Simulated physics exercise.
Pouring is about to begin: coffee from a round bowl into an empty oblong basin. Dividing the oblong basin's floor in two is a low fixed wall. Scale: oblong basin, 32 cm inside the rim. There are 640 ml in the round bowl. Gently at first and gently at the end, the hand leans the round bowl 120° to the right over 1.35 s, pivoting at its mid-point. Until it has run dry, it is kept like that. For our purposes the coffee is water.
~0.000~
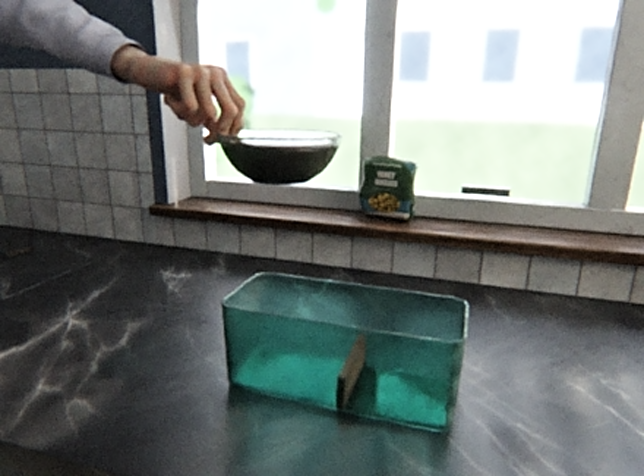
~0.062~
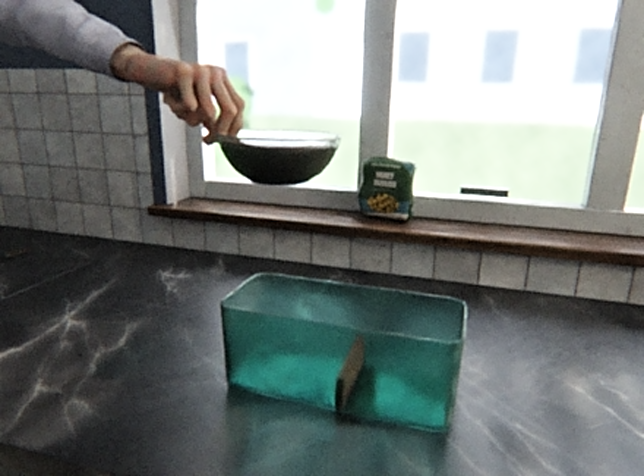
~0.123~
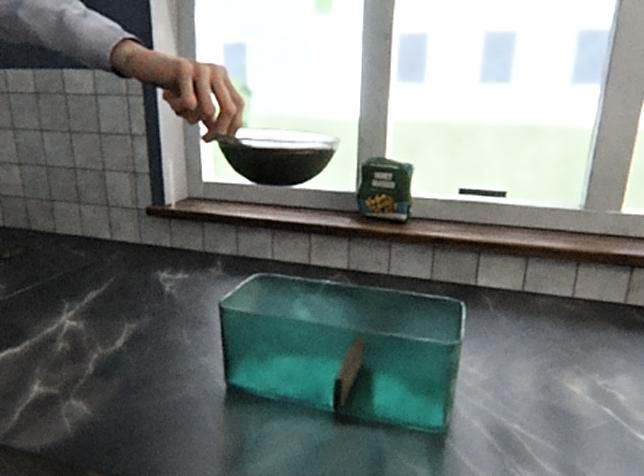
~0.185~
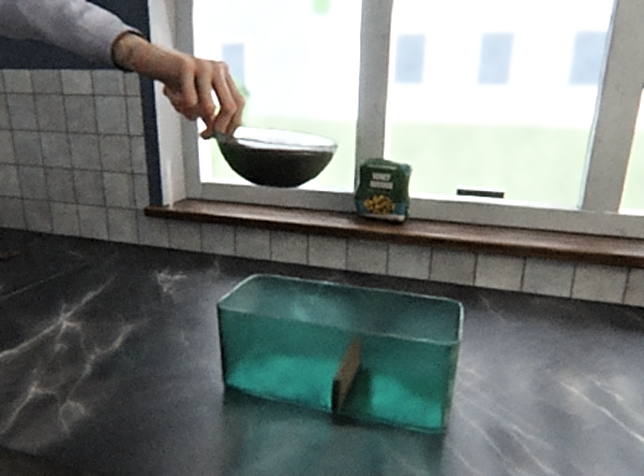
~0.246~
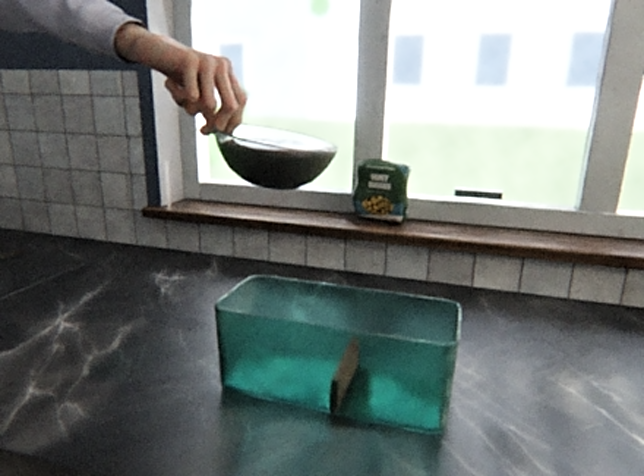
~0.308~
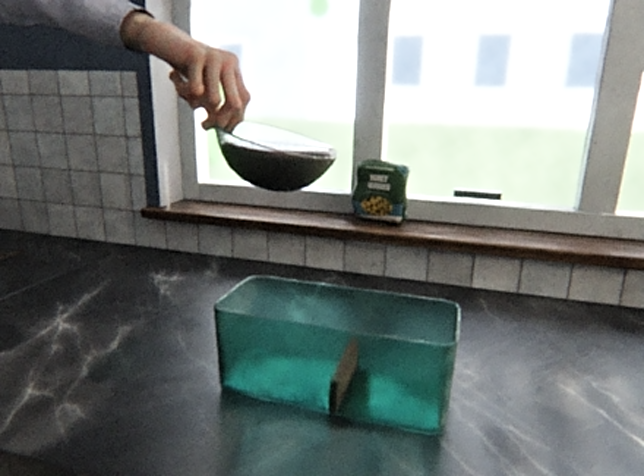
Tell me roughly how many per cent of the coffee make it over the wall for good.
Roughly 84 per cent make it over.
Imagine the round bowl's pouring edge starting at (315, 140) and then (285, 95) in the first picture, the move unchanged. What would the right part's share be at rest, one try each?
Around 70 per cent first, around 40 per cent next.
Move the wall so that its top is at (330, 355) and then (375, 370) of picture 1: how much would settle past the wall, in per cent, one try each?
90 per cent first, 60 per cent second.
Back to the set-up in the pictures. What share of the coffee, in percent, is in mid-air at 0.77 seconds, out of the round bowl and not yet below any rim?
Around 42 percent.
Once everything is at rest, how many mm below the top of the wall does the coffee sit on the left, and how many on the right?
Left 42 mm, right 16 mm.
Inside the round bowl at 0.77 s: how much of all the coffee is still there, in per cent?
I'd estimate some 16 % remains.
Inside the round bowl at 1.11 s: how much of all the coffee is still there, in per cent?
I reckon near 0 per cent still sits there.
After 0.77 s the tilt is 73° and 16 per cent is still to pour, 2 is left of the wall and 40 right of it.
After 1.11 s the tilt is 111° and 0 per cent is still to pour, 15 is left of the wall and 84 right of it.
After 1.47 s the tilt is 120° and 0 per cent is still to pour, 15 is left of the wall and 85 right of it.
After 1.85 s the tilt is 120° and 0 per cent is still to pour, 15 is left of the wall and 84 right of it.
In the end 15 per cent lies left of the wall, 84 right of it and 1 outside.
